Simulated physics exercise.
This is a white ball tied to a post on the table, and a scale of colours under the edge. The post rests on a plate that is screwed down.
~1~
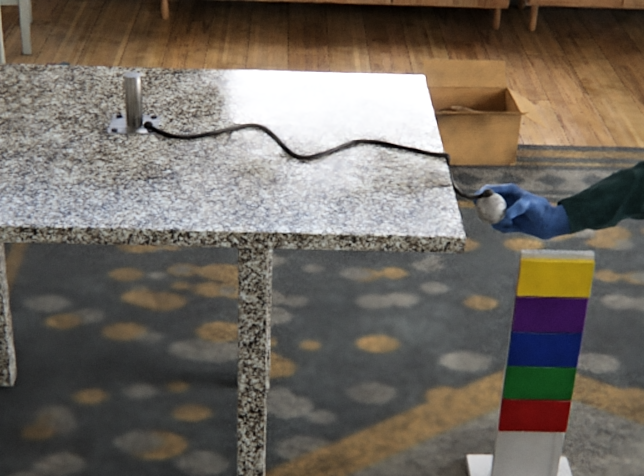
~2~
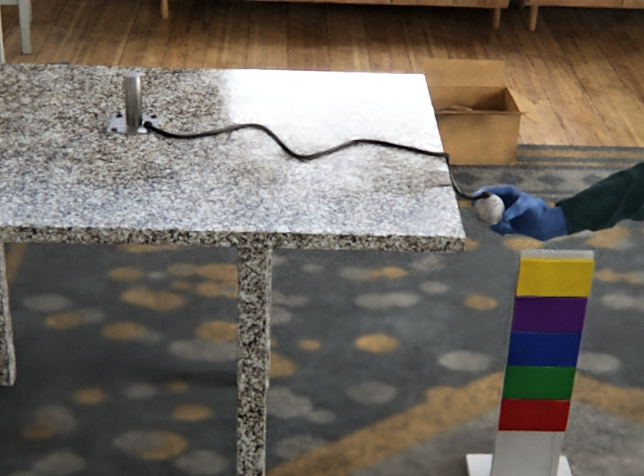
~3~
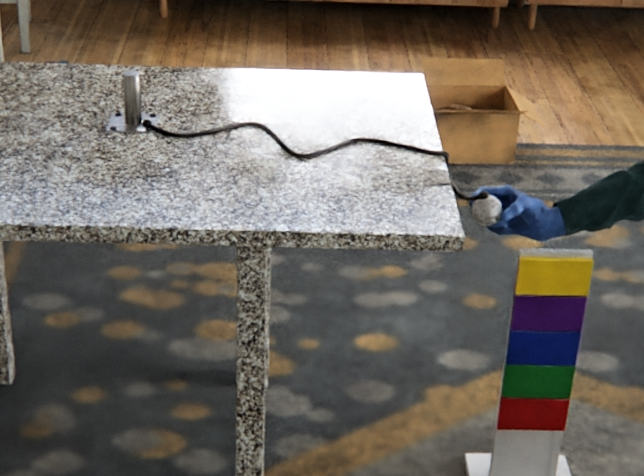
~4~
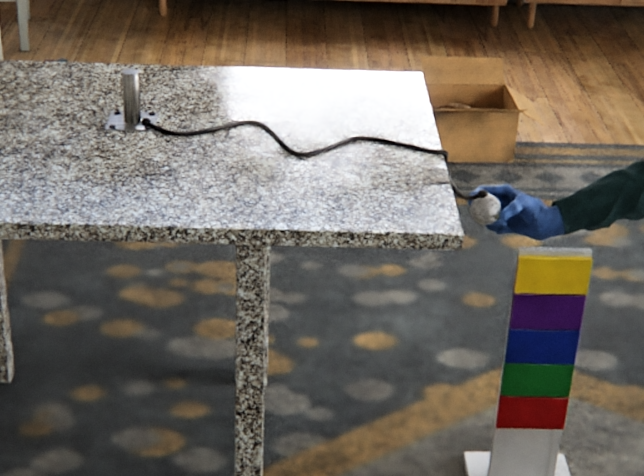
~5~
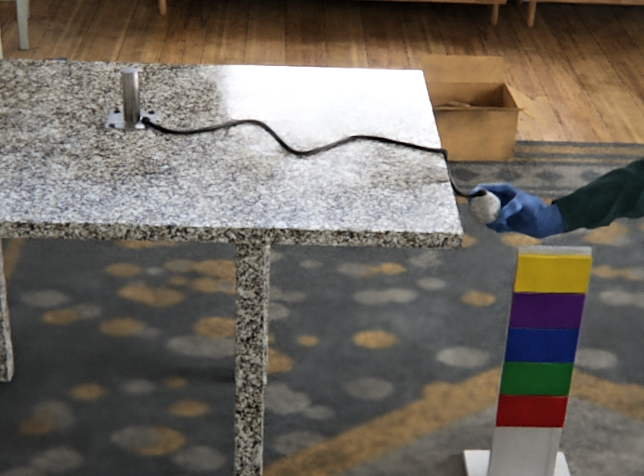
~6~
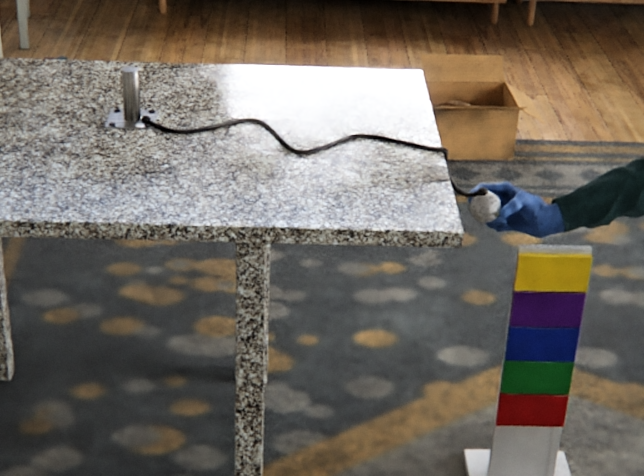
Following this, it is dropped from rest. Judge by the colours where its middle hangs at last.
Level with purple.
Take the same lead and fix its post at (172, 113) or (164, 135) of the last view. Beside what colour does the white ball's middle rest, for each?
Going case by case, it's blue and then blue.
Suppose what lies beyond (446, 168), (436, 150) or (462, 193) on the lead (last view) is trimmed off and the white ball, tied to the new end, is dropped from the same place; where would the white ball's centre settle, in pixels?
Close to (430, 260) first, close to (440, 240) next, and close to (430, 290) last.
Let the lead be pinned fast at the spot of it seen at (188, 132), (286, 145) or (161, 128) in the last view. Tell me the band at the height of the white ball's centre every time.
One try after another: Purple, then yellow, then purple.
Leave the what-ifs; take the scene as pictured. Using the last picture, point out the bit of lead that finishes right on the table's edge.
At (365, 136).
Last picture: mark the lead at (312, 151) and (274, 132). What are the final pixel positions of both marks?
(376, 142) for the first, (308, 135) for the second.
Soon after, ball near (465, 295); level with purple.
After that, ball near (402, 294); level with purple.
And then, ball near (437, 303); level with purple.
In the end, ball near (432, 302); level with purple. At purple.
